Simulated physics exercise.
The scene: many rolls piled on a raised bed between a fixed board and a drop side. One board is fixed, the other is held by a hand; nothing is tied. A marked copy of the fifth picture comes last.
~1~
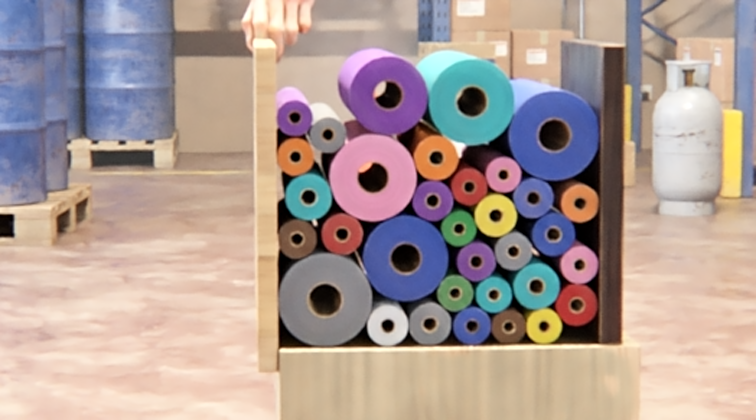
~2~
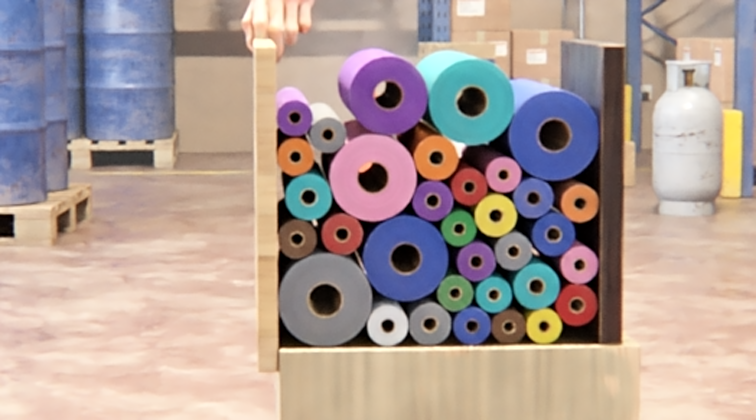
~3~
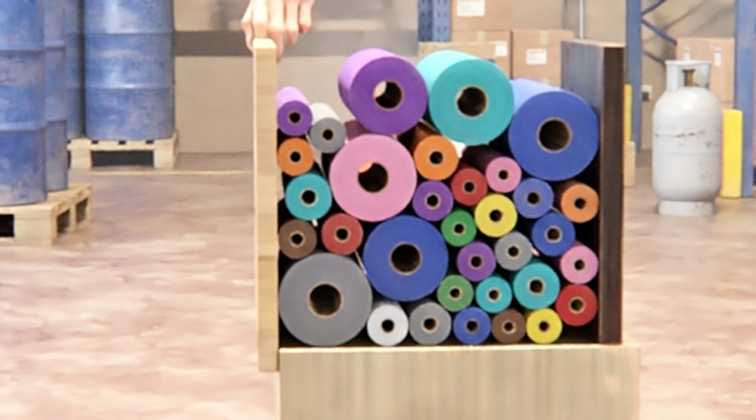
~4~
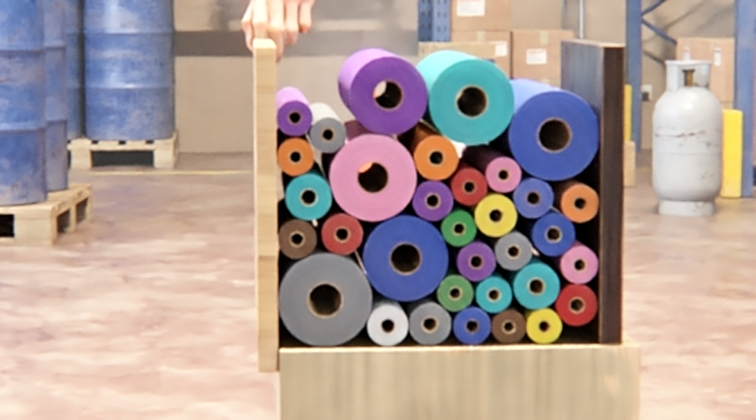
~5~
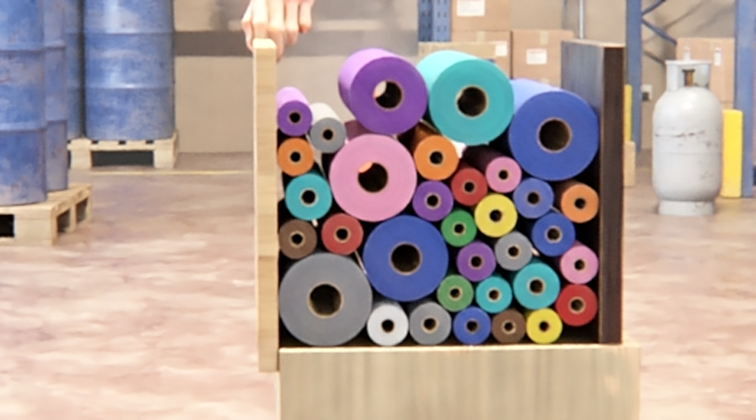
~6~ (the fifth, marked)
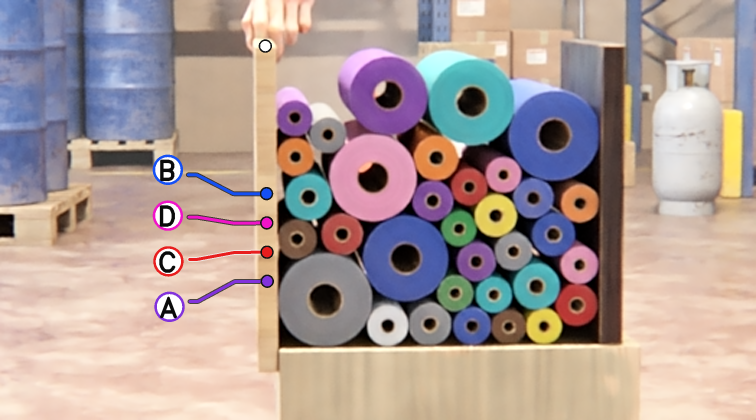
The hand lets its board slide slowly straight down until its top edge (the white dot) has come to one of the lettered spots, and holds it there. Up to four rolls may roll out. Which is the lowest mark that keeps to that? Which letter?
Mark C is as low as it can go.
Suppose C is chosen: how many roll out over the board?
With C, two.
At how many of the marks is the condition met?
Three of the four.
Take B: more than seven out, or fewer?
It loses fewer than seven.
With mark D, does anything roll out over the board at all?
At D: Yes.
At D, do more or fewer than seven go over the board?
Fewer than seven.
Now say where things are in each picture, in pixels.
In the first frame, side board (265, 194); a grey roll (325, 300); a yellow roll (544, 326).
In the second frame, a yellow roll (544, 326); a red roll (576, 304).
In the third frame, a grey roll (513, 251); a turquoise roll (308, 197).
In the fourth frame, an orange roll (295, 157); a turquoise roll (472, 102).
In the fifth frame, side board (265, 194); a grey roll (325, 300); a yellow roll (544, 326).
On the marked copy, A at (268, 281); B at (267, 193); C at (267, 252); D at (267, 223); the white dot at (266, 46).
Taking C. A third of the way, top of the board (276, 133).
Two thirds of the way, top of the board (277, 232).
When it is over, top of the board (277, 251), two out over the board.
As for the rest, A five out over the board; B one out over the board; D two out over the board.
